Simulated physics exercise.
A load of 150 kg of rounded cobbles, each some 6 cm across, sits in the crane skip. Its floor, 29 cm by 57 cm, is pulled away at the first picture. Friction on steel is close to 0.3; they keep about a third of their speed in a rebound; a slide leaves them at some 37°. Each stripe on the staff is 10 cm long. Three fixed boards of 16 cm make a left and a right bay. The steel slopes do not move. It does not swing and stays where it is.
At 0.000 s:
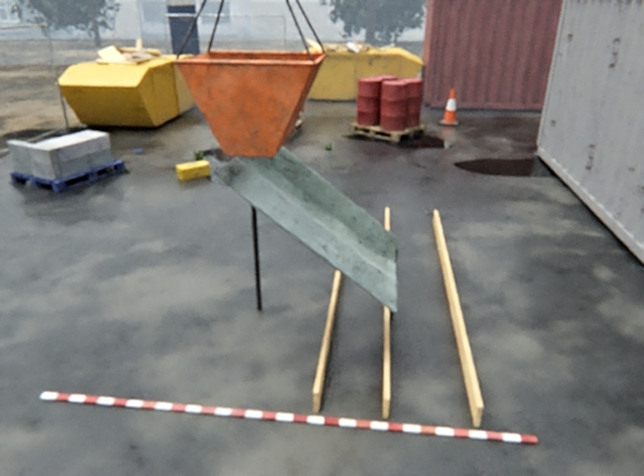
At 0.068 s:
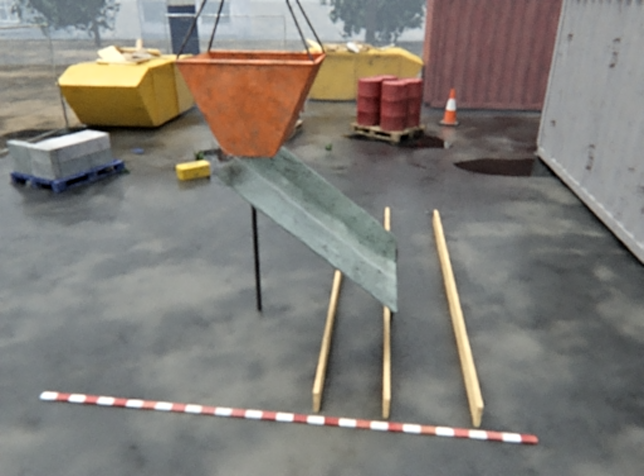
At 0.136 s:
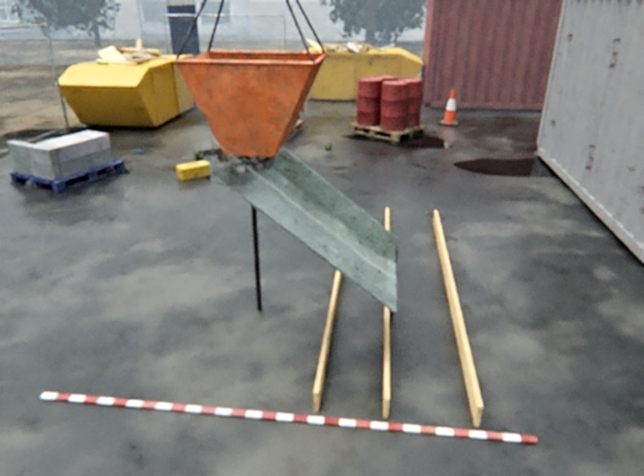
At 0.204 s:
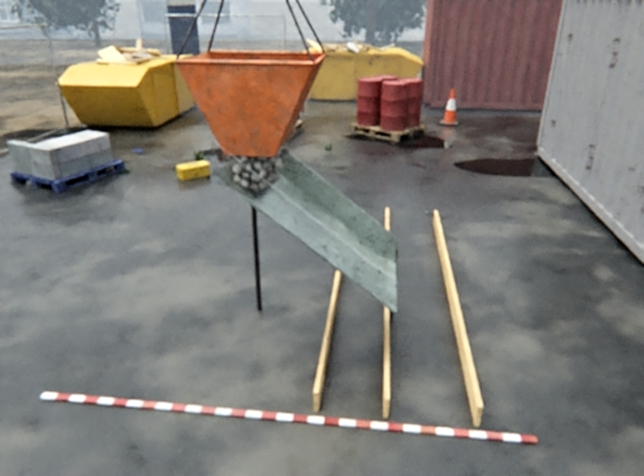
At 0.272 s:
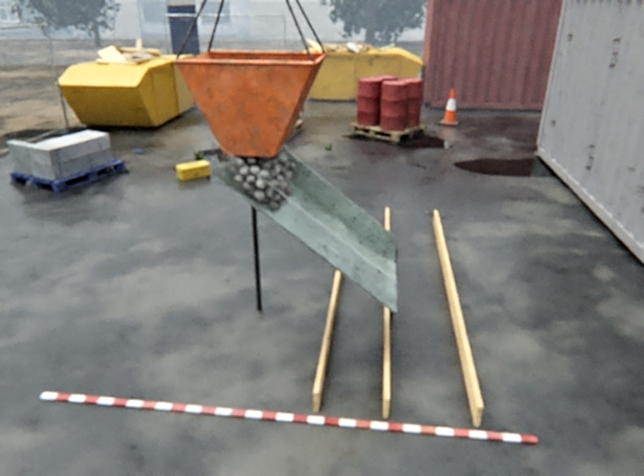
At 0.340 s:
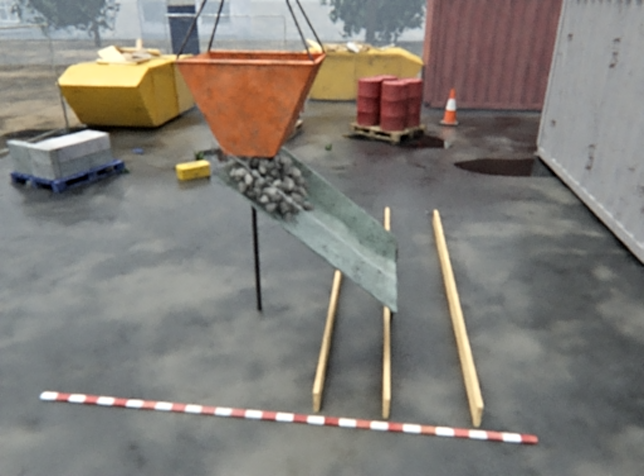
At first, an orange skip hangs on lines above a sloping grey metal chute, with wooden boards and a red-and-white staff on the wet ground. Then grey stones emerge from beneath the skip onto the chute's upper end, and the growing pile spreads down the slope toward the right.
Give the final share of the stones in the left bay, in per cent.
Some 0 per cent of it.
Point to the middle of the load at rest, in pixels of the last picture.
Their middle is at about (449, 357).
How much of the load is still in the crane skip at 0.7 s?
It holds some 10 per cent.
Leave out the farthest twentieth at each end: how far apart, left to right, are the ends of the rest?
Roughly 110 cm.
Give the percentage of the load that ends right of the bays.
Near 30 in a hundred.
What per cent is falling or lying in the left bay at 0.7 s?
About 0 per cent by then.
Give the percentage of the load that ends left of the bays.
Some 0 per cent of the load.
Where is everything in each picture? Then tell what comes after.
In the first frame, the outlet is at (249, 147); nothing has dropped yet.
In the second frame, the outlet is at (249, 147); 3 % is out.
In the third frame, the outlet is at (249, 147); 11 % is out, the lowest stones still above the boards at (256, 160), 149 cm up.
In the fourth frame, the outlet is at (249, 147); 20 % is out, the lowest stones still above the boards at (266, 177), 136 cm up.
In the fifth frame, the outlet is at (249, 147); 29 % is out, the lowest stones still above the boards at (281, 195), 126 cm up.
In the sixth frame, the outlet is at (249, 147); 39 % is out, the lowest stones still above the boards at (298, 208), 118 cm up.
After 0.7 s, 12 % in the crane skip, 83 % on the steel, 1 % falling or lying left of the bays, 4 % falling or lying in the right bay; the stones farthest right are at (425, 311).
After 1.1 s, 0 % in the crane skip, 48 % on the steel, 50 % falling or lying in the right bay, 3 % falling or lying right of the bays; the stones farthest right are at (495, 350).
After 1.7 s, 0 % in the crane skip, 73 % falling or lying in the right bay, 26 % falling or lying right of the bays; the stones farthest right are at (591, 355).
After 2.6 s, 0 % in the crane skip, 70 % falling or lying in the right bay, 30 % falling or lying right of the bays; the stones farthest right are at (618, 351).
After 4.5 s, 0 % in the crane skip, 70 % in the right bay, 30 % right of the bays; the stones farthest right are at (618, 351).
